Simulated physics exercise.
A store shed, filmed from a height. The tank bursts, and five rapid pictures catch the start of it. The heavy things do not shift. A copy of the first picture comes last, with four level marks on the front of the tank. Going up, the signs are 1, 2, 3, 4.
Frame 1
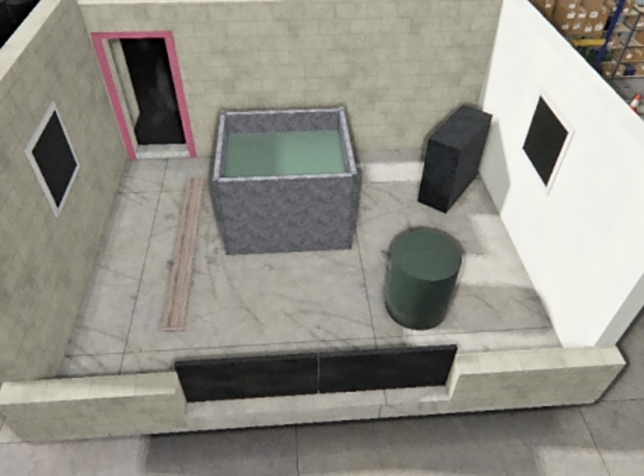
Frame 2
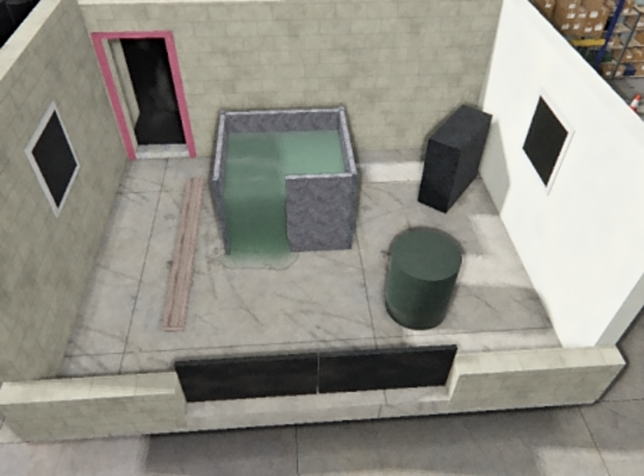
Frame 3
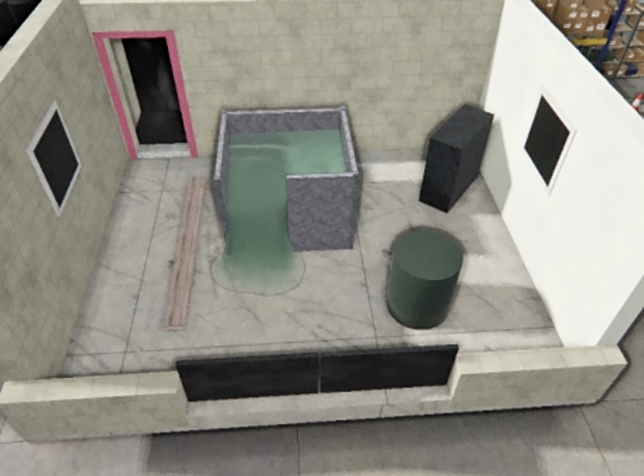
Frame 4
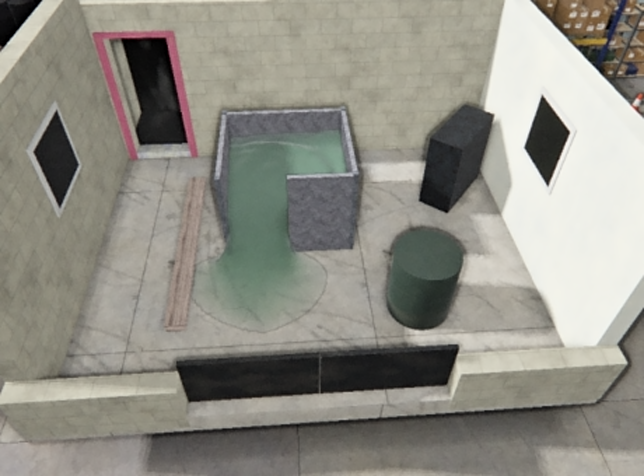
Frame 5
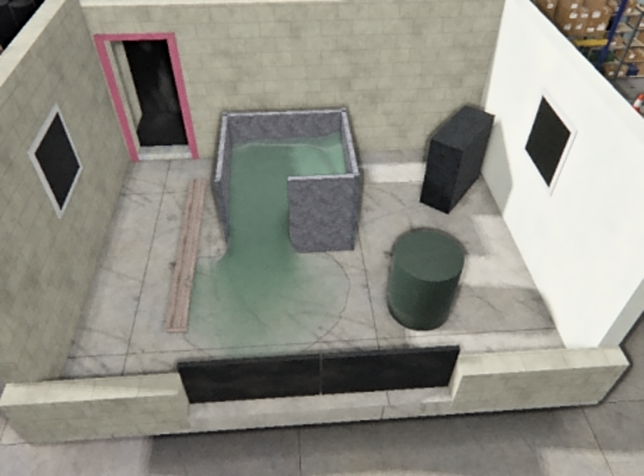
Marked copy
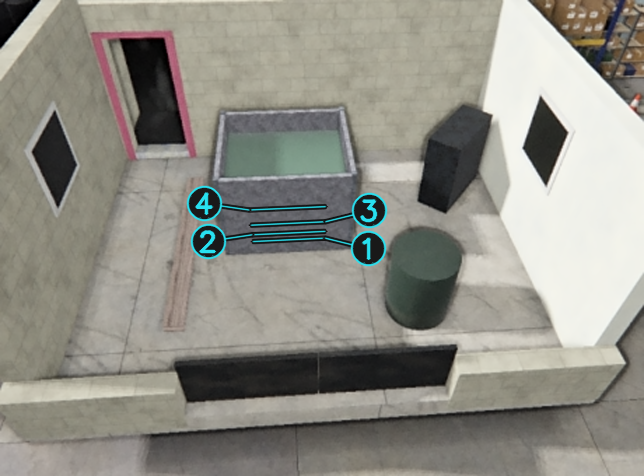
At the start, greenish water sits still in a stone tank inside a walled shed with a pink doorway, a plank, a green drum and a shut dark gate. Then the left part of the tank's front is open and water pours through, spreading forward across the floor toward the gate and plank.
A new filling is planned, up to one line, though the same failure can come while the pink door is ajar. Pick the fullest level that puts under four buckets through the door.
The limit is 3.
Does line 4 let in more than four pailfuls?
Yes, it does.
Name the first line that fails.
That would be 4.
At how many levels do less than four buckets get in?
Three of them.
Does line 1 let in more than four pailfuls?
No.
In cyan, 1 at (289, 239); 2 at (288, 233); 3 at (288, 223); 4 at (287, 208); from the bottom up 1, 2, 3, 4.
Choosing 1, nothing gets over.
Choosing 2, nothing gets over.
Choosing 3, a splash gets over, under a bucket.
Choosing 4, about 10 bucketfuls get in.
